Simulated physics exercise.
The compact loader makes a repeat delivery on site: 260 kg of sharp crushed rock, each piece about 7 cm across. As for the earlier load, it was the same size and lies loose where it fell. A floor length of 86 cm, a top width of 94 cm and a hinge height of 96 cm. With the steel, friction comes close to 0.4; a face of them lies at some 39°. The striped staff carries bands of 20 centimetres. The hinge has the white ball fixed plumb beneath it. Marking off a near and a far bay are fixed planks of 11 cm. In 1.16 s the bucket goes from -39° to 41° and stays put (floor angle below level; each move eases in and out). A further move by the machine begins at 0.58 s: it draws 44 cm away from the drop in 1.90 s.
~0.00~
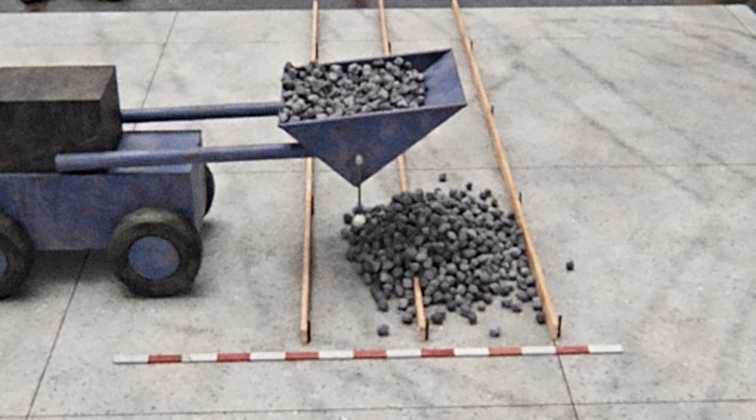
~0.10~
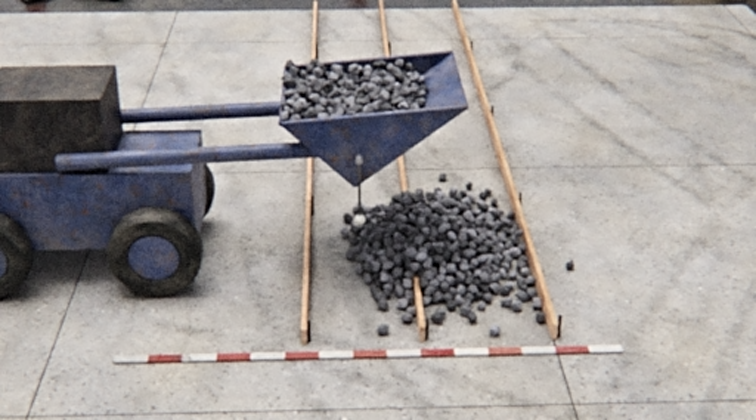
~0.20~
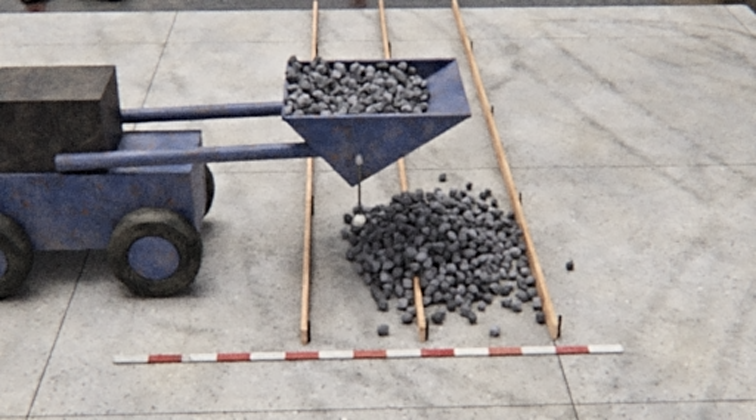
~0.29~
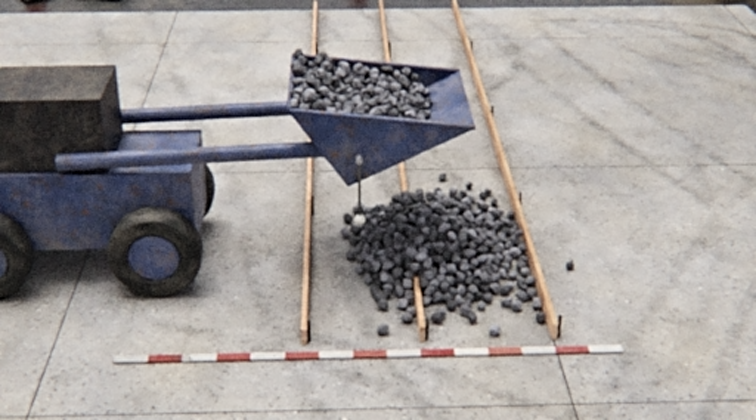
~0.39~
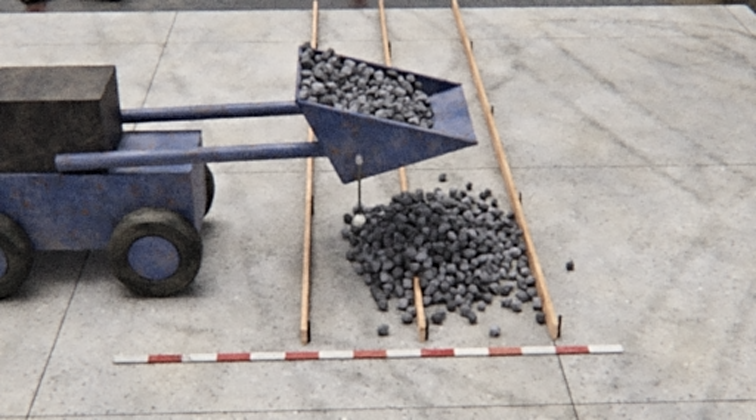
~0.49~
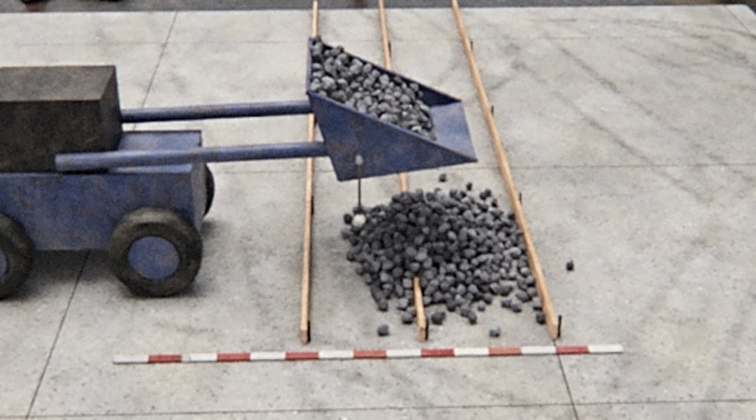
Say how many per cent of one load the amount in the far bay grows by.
It grows by about 71 %.
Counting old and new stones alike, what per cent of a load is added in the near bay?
That comes to about 25 % of a load.
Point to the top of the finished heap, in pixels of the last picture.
I'd say somewhere near (425, 207).
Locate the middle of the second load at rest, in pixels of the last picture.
Centre at roughly (437, 231).
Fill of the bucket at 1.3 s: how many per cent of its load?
It keeps some 55 percent of its load.
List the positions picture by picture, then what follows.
The bucket is at -39°, its lip at (467, 104); the top of the load is at (355, 70). The earlier load is highest near (426, 224), 22 cm above ground level, 31 % in the near bay, 69 % in the far bay, in the first frame.
Lip at (468, 107), floor tilted -37°, highest stones at (334, 73); the stones move at 0.1 m/s on average, in the second frame.
The bucket is at -33°, its lip at (472, 115); the top of the load is at (307, 71); the stones move at 0.2 m/s on average, in the third frame.
The bucket is at -26°, its lip at (475, 127); the top of the load is at (309, 65); the stones move at 0.3 m/s on average, in the fourth frame.
The bucket is at -18°, its lip at (478, 143); the top of the load is at (317, 59); the stones move at 0.4 m/s on average, in the fifth frame.
The bucket is at -8°, its lip at (477, 161); the top of the load is at (324, 53); the stones move at 0.4 m/s on average, in the sixth frame.
After 0.9 s the floor is at 29°; in per cent of one load, 100 in the bucket, 31 in the near bay, 69 in the far bay; the foremost stones are at (530, 250).
After 1.3 s the floor is at 41°; in per cent of one load, 55 in the bucket, 32 in the near bay, 113 in the far bay; the foremost stones are at (525, 242).
After 2.9 s the floor is at 41°; in per cent of one load, 0 in the bucket, 58 in the near bay, 140 in the far bay, 2 past the last board; the foremost stones are at (569, 243).
After 5.4 s the floor is at 41°; in per cent of one load, 0 in the bucket, 58 in the near bay, 140 in the far bay, 2 past the last board; the foremost stones are at (569, 243). Net gain in the far bay, 71.
